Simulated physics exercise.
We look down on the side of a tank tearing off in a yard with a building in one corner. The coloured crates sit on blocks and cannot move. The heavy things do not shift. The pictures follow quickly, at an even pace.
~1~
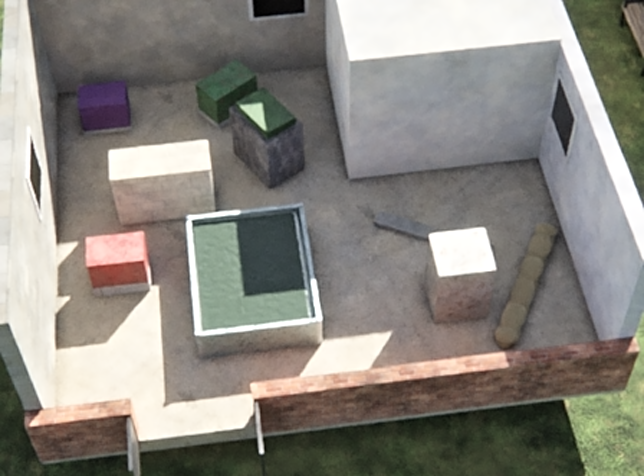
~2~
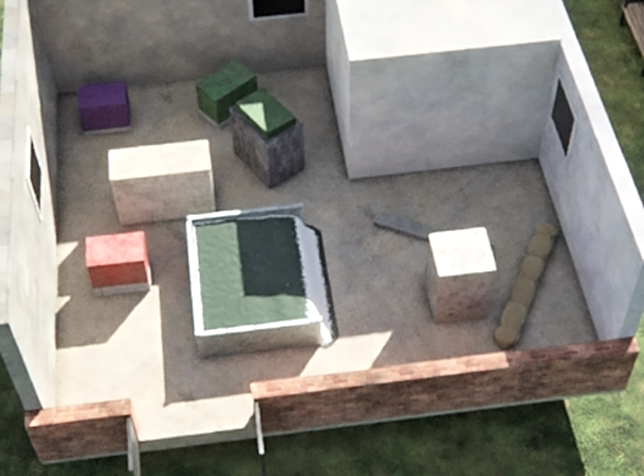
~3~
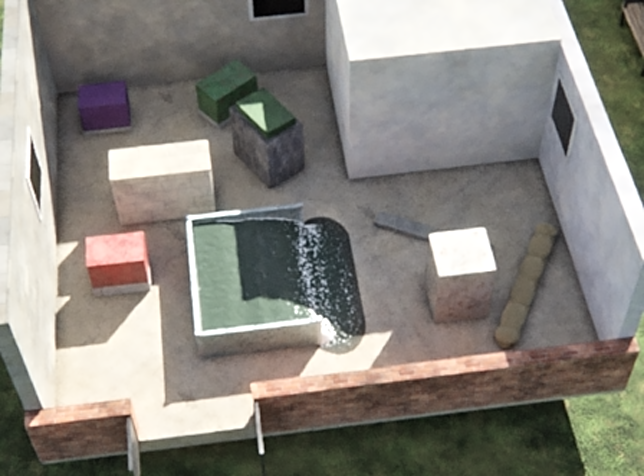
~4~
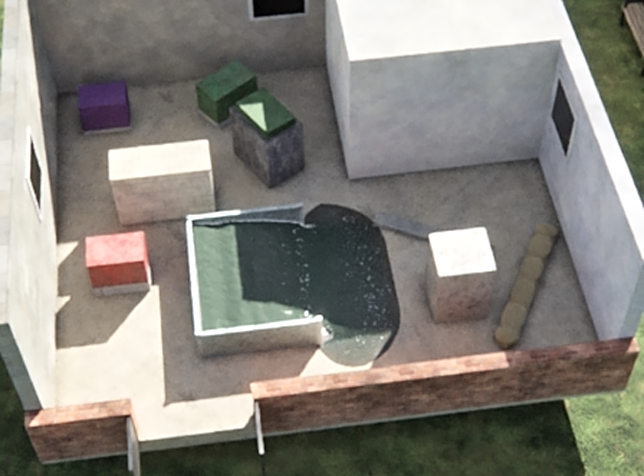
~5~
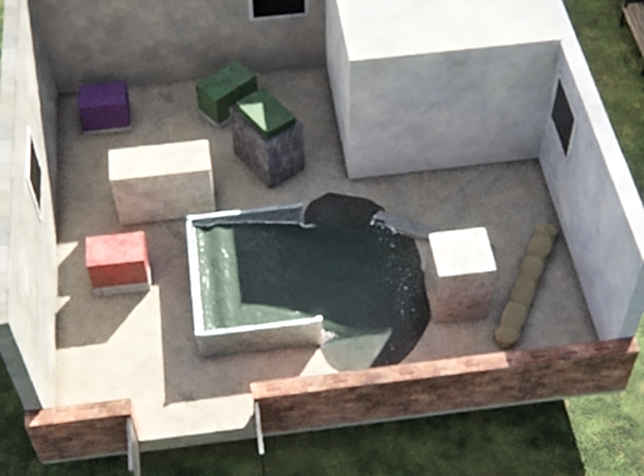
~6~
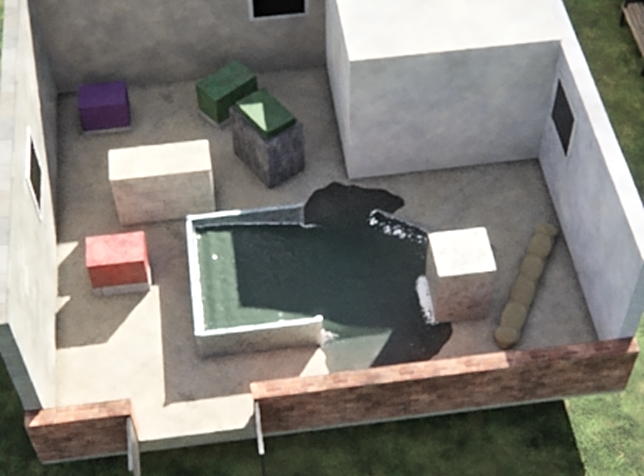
Water pours from the tank's open right side and spreads across the yard to a pale block.
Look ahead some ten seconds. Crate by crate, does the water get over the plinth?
In the end: The purple crate stays dry; the red crate stays dry; the green crate stays dry.
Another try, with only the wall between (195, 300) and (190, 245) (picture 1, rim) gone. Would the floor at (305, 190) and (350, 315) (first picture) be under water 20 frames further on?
One after the other: Covered, not flooded.
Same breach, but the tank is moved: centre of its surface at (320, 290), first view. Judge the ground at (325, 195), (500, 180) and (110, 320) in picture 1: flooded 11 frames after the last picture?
In that order: Dry, under water, dry.
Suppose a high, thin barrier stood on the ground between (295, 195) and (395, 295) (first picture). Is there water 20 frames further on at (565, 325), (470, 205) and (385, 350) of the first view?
In turn: Under water, dry, flooded.
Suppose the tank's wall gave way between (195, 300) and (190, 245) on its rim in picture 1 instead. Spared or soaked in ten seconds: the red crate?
Then: Red crate gets wet.
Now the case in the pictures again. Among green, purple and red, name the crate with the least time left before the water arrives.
It is the green crate.
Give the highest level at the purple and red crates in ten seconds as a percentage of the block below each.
About 0 and 30 per cent.
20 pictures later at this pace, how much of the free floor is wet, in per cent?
Some 40 per cent.
A moment on, water covers 25 % of the floor; the purple crate not reached, the red crate not reached, the green crate not reached.
Next, water covers 35 % of the floor; the purple crate not reached, the red crate not reached, the green crate not reached.
Then, water covers 40 % of the floor; the purple crate not reached, the red crate not reached, the green crate not reached.
Later, water covers 55 % of the floor; the purple crate not reached, the red crate not reached, the green crate water round its plinth.
In the end, water covers 75 % of the floor; the purple crate stayed above the water, the red crate stayed above the water, the green crate stayed above the water.
